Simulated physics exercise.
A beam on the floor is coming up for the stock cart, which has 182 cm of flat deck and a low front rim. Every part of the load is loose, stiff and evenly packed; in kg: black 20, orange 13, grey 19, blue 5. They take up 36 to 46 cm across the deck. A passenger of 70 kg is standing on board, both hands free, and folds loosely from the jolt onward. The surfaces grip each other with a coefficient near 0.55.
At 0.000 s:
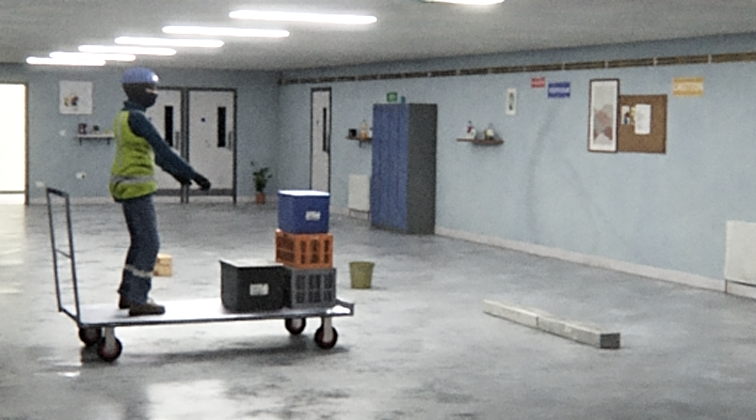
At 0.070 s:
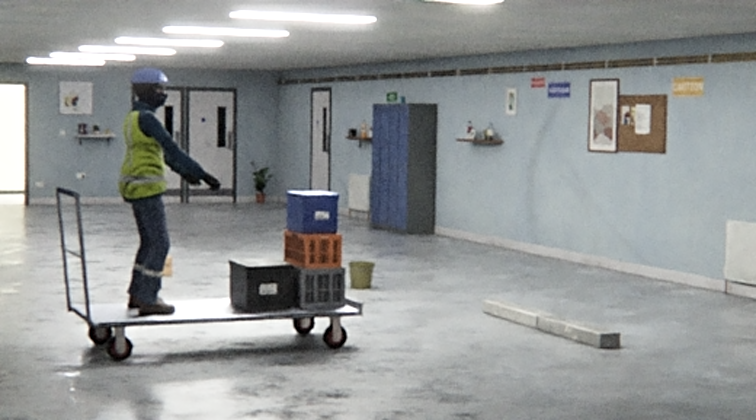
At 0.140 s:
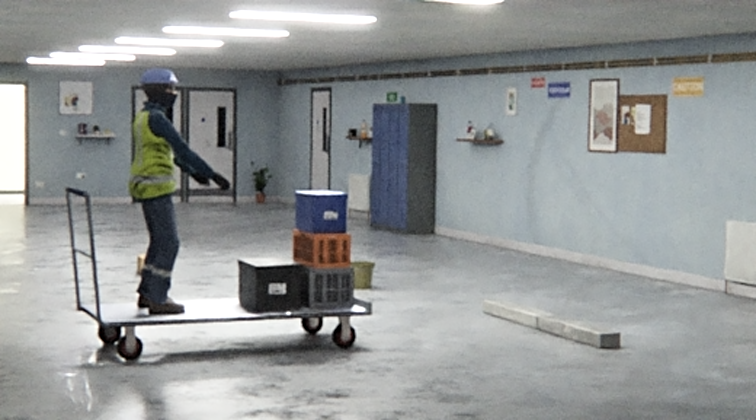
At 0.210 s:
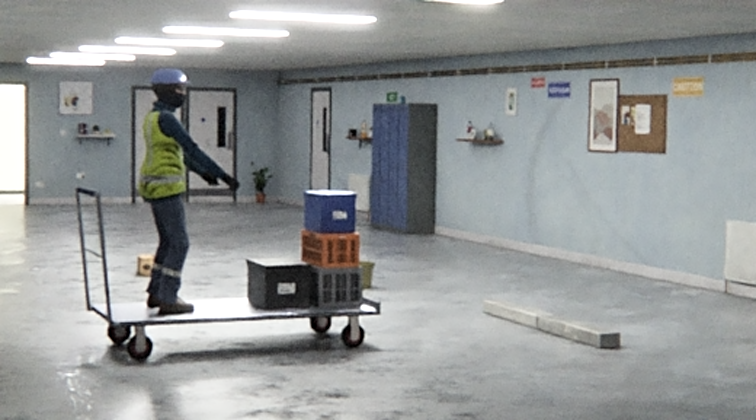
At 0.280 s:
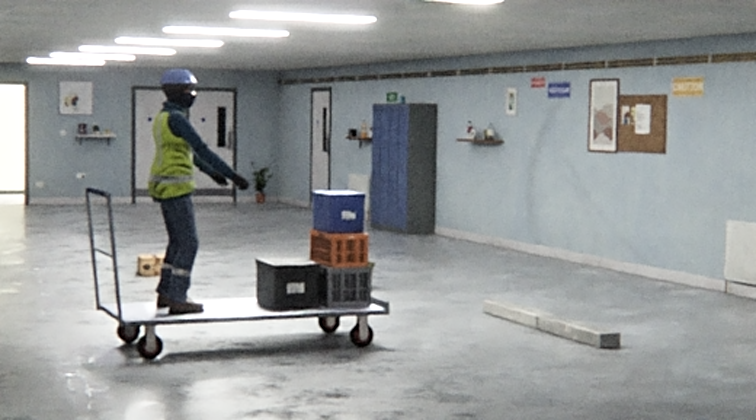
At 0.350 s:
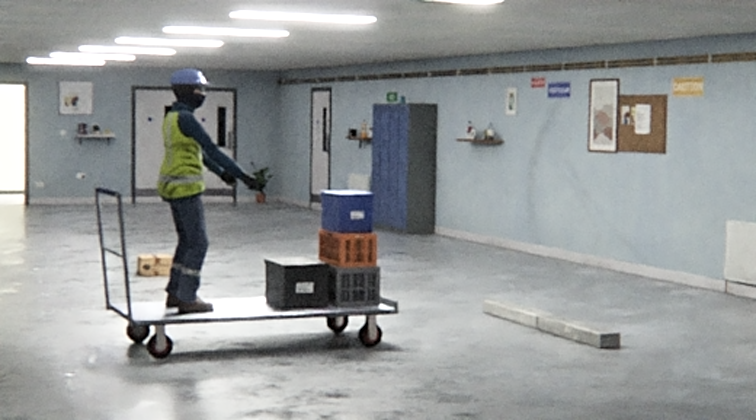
A flat cart carrying a standing worker in a yellow vest and stacked crates rolling slowly rightward across a grey floor.
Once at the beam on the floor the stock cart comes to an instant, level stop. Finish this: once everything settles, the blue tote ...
Once everything settles, the blue tote is still on the deck.
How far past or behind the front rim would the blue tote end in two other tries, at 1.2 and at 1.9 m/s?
Near 10 cm behind in one run and near 110 cm past in the other, in that order.
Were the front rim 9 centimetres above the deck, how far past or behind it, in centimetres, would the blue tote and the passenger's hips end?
With that rim, blue stays 10 cm behind and the hips stay 120 cm behind.
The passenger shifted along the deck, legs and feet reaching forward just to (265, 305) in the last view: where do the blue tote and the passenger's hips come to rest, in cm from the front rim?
Neither reaches the rim: The blue item rests 10 cm behind, the hips 130 cm behind.
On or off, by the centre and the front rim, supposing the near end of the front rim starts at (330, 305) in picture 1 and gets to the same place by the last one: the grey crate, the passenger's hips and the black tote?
Then the grey one is still in place, the hips are still in place and the black one is still in place.
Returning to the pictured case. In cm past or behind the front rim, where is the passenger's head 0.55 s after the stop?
70 cm behind it.
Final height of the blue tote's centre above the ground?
Roughly 90 centimetres.
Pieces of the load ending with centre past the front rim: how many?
0 of them.
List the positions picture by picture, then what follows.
The first frame shows blue tote (303, 213), black tote (251, 284), rim corner (352, 311); 175 cm still to roll.
The second frame shows blue tote (312, 212), black tote (260, 284), rim corner (361, 310); 169 cm still to roll.
The third frame shows blue tote (321, 212), black tote (269, 284), rim corner (370, 310); 162 cm still to roll.
The fourth frame shows blue tote (330, 212), black tote (278, 283), rim corner (379, 310); 156 cm still to roll.
The fifth frame shows blue tote (338, 212), black tote (287, 283), rim corner (388, 309); 149 cm still to roll.
The sixth frame shows blue tote (347, 212), black tote (296, 283), rim corner (397, 309); 142 cm still to roll. Speed about 0.9 m/s.
Impact comes at 1.86 s.
After 2.41 s the blue tote is 11 cm behind the rim, tilted 0°, near (537, 209) in the last picture's view.
After 2.86 s the blue tote is 11 cm behind the rim, tilted 0°, near (537, 209) in the last picture's view.
When all is still (3.1 s), nothing is past the rim; behind it, black tote, orange crate, grey crate, blue tote and the passenger's hips.
